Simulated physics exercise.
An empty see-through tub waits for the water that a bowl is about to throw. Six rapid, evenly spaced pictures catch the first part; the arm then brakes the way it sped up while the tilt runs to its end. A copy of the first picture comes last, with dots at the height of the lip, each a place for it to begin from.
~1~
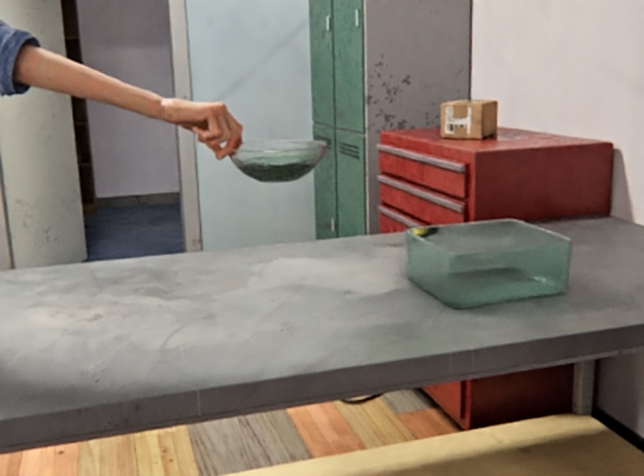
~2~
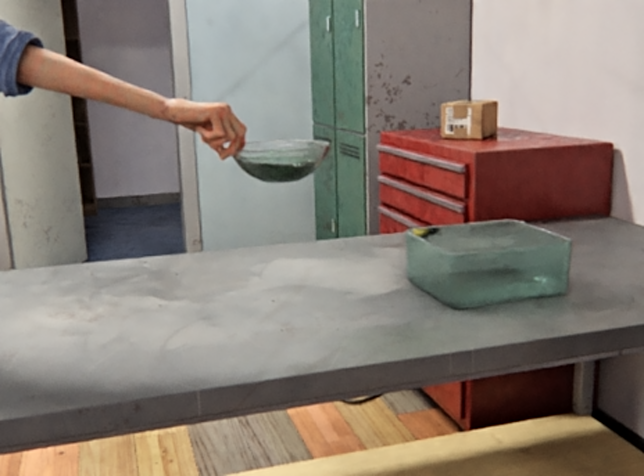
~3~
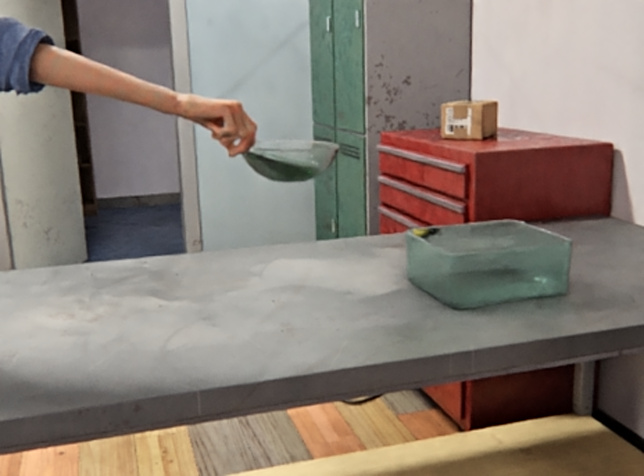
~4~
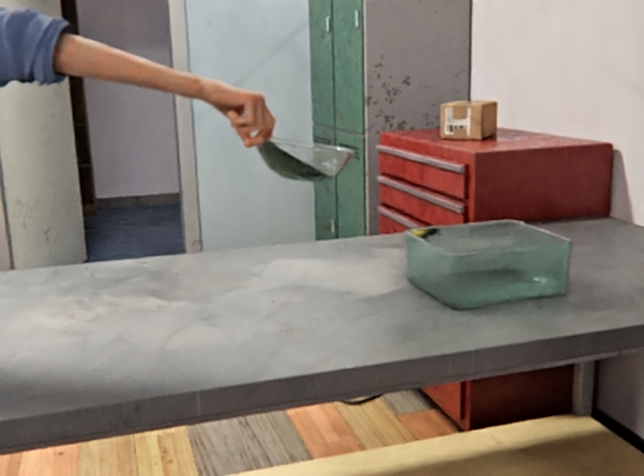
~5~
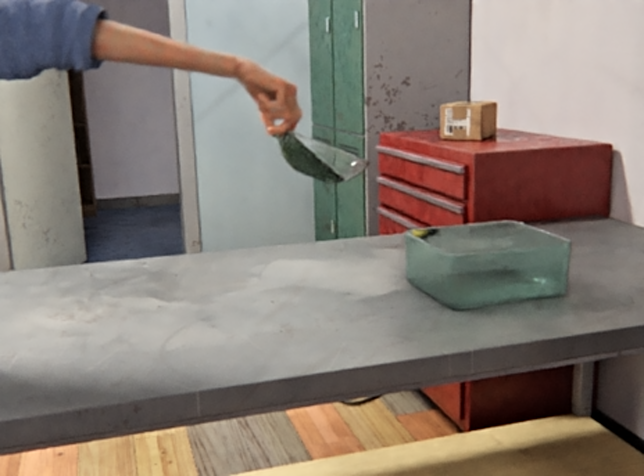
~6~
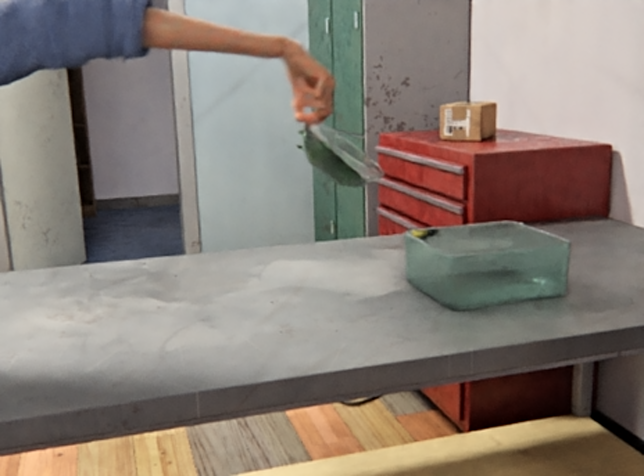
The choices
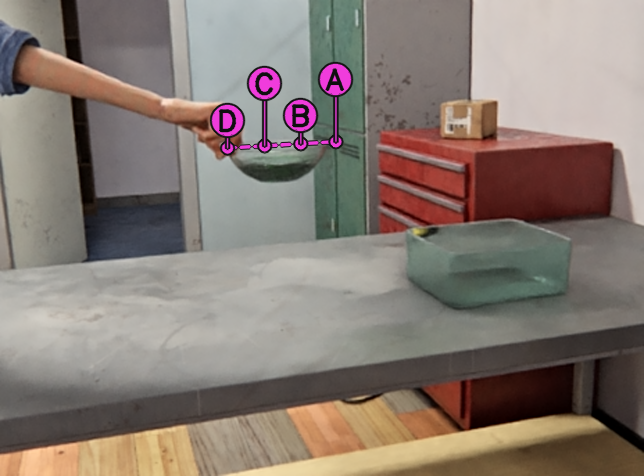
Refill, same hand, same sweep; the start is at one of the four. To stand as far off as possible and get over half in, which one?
Dot B just does it.
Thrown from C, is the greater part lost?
Yes.
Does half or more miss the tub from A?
No, that is safe.
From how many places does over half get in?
Two of them.
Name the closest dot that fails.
That is dot C.
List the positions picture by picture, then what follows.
The first frame shows upright, lip at (322, 142); tub from (447, 308) to (565, 293); nothing has left yet.
The second frame shows upright, lip at (325, 142); nothing has left yet.
The third frame shows tipped about 2°, lip at (335, 144); nothing has left yet.
The fourth frame shows tipped about 10°, lip at (349, 150); nothing has left yet.
The fifth frame shows tipped about 23°, lip at (365, 160); nothing has left yet.
The sixth frame shows tipped about 39°, lip at (380, 173); nothing has left yet.
In magenta, A at (335, 141); B at (300, 143); C at (264, 145); D at (227, 148).
If A is chosen, about 69 % lands in the tub, 10 % falls short and 21 % goes beside or beyond.
If B is chosen, about 67 % lands in the tub, 10 % falls short and 23 % goes beside or beyond.
If C is chosen, about 24 % lands in the tub, 70 % falls short and 6 % goes beside or beyond.
If D is chosen, about 0 % lands in the tub, 97 % falls short and 3 % goes beside or beyond.
